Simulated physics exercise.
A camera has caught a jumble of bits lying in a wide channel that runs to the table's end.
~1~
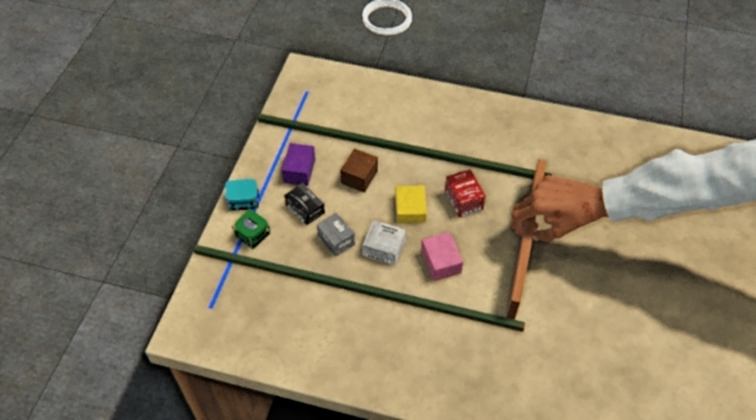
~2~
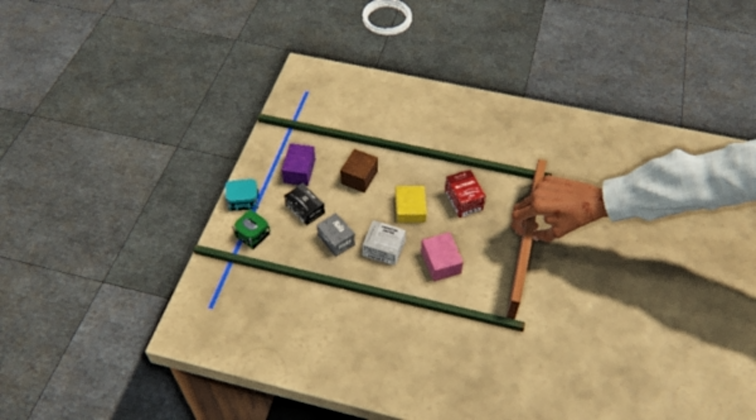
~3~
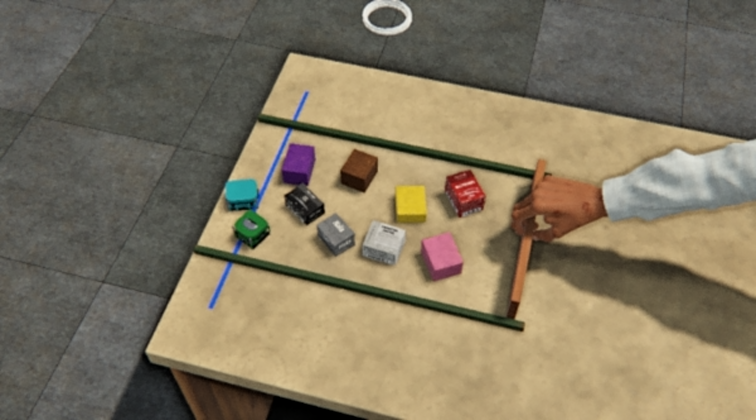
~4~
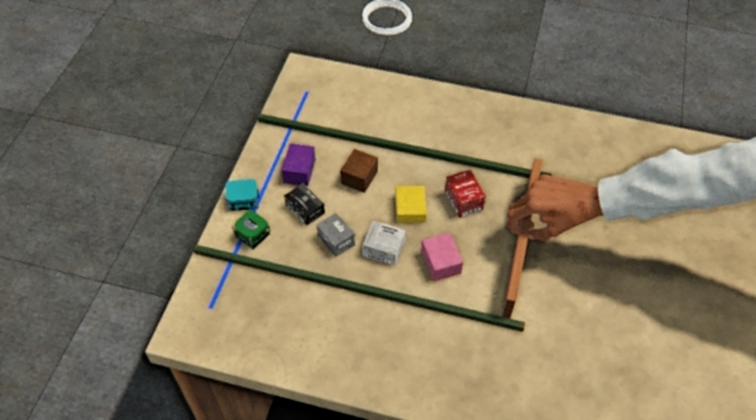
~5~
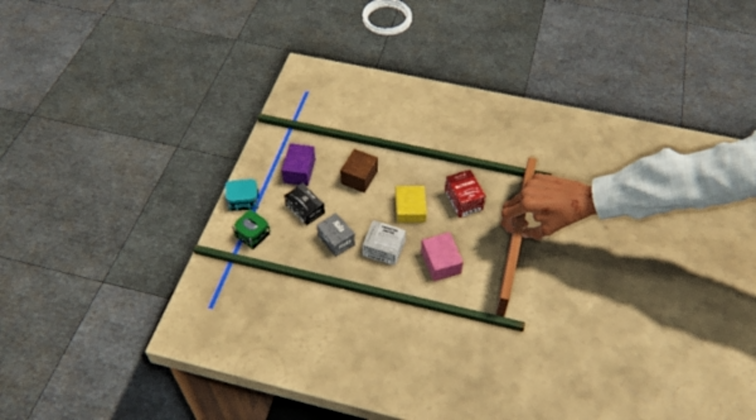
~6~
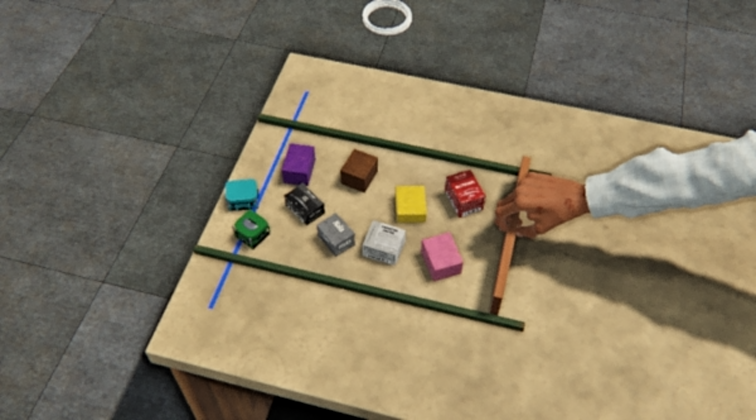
A hand slides a wooden board slightly left along the channel toward the unmoving blocks.
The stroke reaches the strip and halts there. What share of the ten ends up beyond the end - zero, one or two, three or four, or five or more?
I predict the table will shed at least five pieces.
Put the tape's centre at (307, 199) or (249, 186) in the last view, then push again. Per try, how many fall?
In that order 1 and 7.
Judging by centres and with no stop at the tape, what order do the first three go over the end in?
Green case, grey box, purple block.
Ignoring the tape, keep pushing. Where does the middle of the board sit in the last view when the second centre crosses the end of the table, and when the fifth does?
It sits near (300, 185), and then near (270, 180).
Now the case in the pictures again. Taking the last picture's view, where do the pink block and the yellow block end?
The pink block stops around (238, 205); the yellow block around (247, 170).
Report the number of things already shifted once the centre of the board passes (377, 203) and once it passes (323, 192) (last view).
That gives 7 for the first and 9 for the second.
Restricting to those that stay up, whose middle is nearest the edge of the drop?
It is the yellow block.
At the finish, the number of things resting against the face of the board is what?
3 in contact.
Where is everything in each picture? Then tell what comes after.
The first frame shows turquoise case (243, 195); green case (252, 230); purple block (299, 164); board (527, 236); tape (264, 189).
The second frame shows green case (252, 230); board (527, 236).
The third frame shows purple block (299, 164); white box (384, 243).
The fourth frame shows turquoise case (243, 195); brown block (359, 171).
The fifth frame shows green case (252, 230); yellow block (411, 204).
The sixth frame shows turquoise case (243, 195); green case (252, 230); purple block (299, 164); board (511, 233); tape (264, 189).
Early on, none off yet; turquoise case at rest near (243, 195); green case at rest near (252, 230); purple block at rest near (299, 164).
Finally, the number that fall off is five or more; lost, white box, brown block, grey box, black box, purple block, green case and turquoise case.
